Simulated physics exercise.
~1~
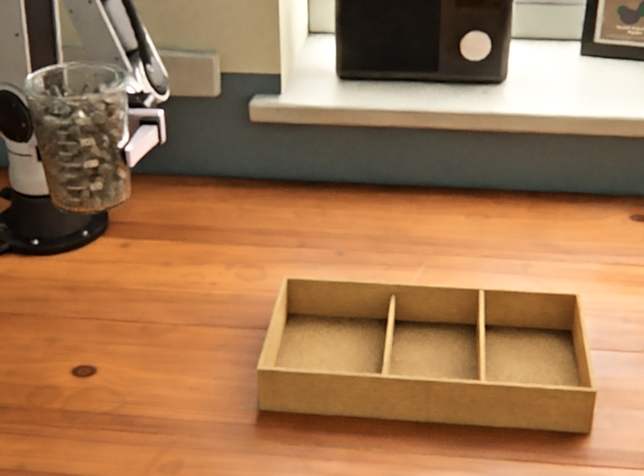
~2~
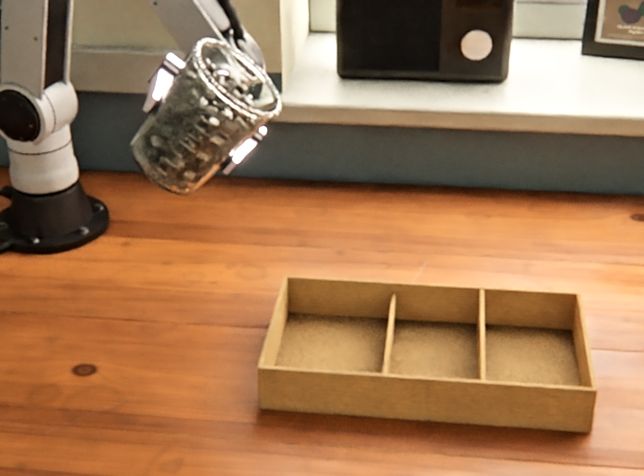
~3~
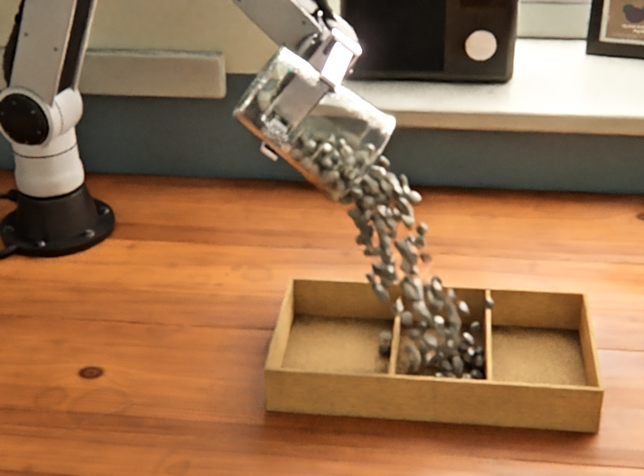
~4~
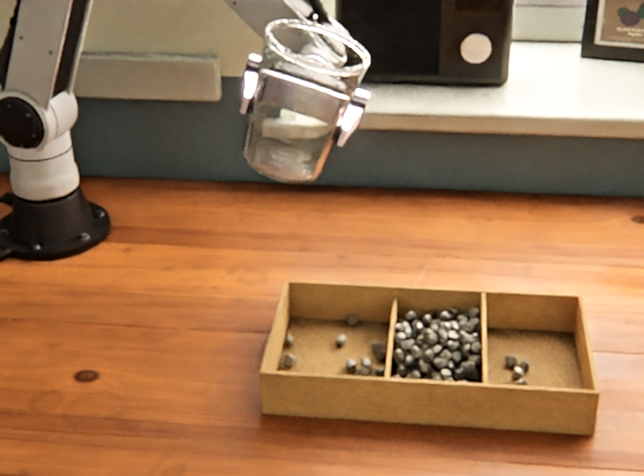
A robot arm tips small pebbles from a clear tumbler mostly into the box's middle part.
